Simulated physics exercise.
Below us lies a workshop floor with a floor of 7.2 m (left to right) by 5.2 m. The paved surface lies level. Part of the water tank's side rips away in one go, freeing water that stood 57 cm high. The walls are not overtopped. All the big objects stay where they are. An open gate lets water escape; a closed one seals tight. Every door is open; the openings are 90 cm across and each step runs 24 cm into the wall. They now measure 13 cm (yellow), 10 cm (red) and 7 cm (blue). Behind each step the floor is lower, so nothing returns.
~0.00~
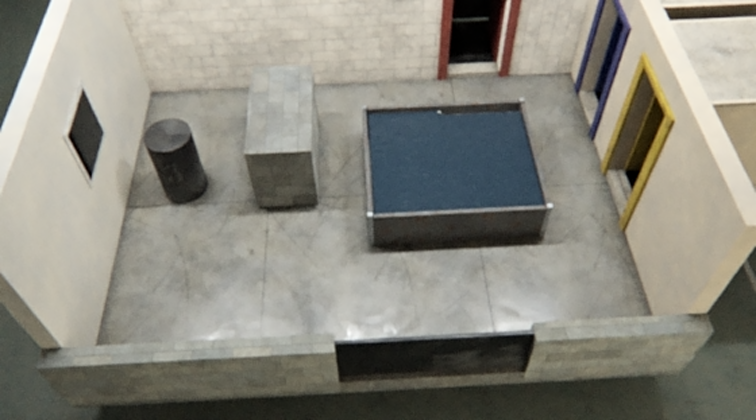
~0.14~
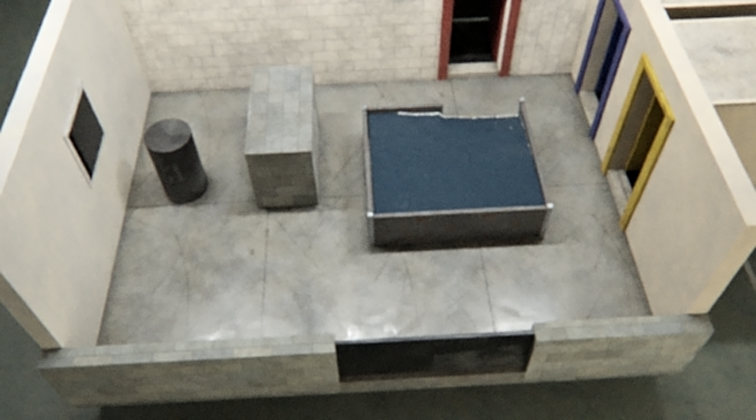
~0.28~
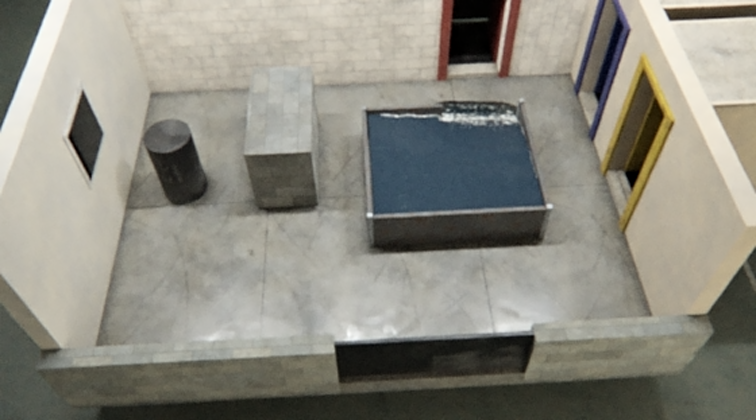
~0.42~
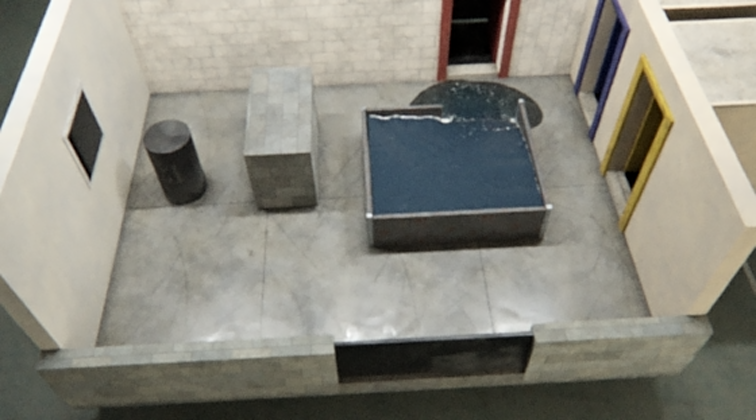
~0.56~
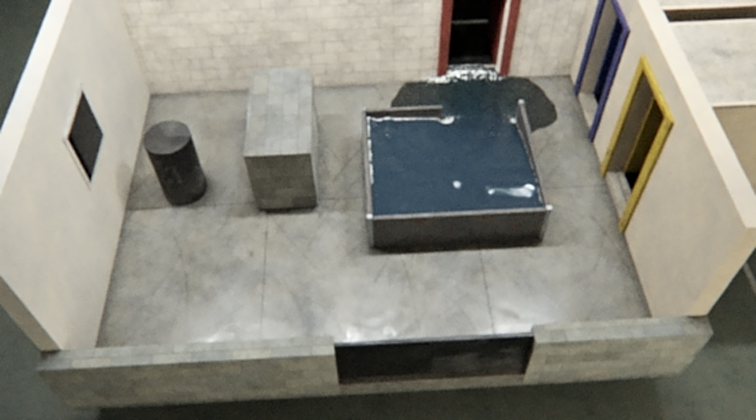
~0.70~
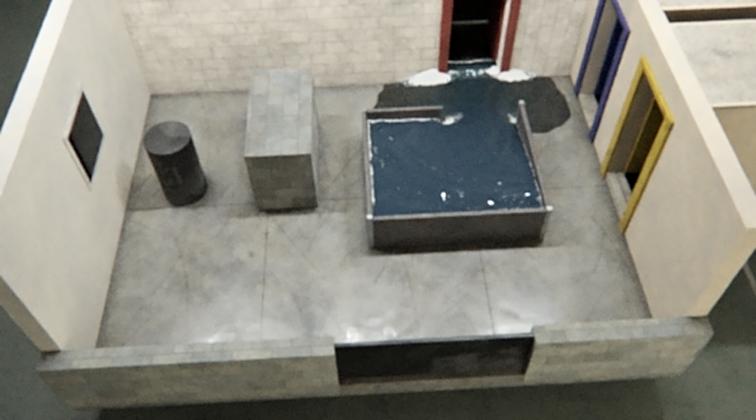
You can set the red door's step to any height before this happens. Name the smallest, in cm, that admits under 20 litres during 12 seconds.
Some 36 cm above the ground.
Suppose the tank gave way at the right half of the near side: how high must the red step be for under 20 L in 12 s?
Some 8.0 cm.
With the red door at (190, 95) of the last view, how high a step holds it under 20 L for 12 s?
About 10.5 cm.
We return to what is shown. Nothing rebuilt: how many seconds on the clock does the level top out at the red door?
At about 1.8 s.
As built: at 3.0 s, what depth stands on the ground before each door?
Depths in cm: Yellow 4, red 28, blue 16.
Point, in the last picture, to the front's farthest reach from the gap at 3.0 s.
Around (161, 100).
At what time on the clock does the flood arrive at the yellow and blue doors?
Arrival: Yellow 2.4 s, blue 1.0 s.
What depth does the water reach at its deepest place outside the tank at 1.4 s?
Up to some 33 cm.
After 1.4 s water covers 15 % of the floor, deepest (33 cm) near (511, 83); 33 cm at the red door, 149 litres in over its 10 cm step.
After 3.0 s water covers 40 % of the floor; 28 cm at the red door, 444 litres in over its 10 cm step.
After 12.0 s water covers 95 % of the floor, deepest (10 cm) near (111, 282); 8 cm at the red door, 652 litres in over its 10 cm step.
At the red door as built, the water arrived by 0.6 s and peaked near 36 cm at 1.8 s.
With a step of 32.5 cm, 46 litres would have come in within the 12 s; with 44.5 cm, 0 litres. So under 20 litres takes about 36 cm.
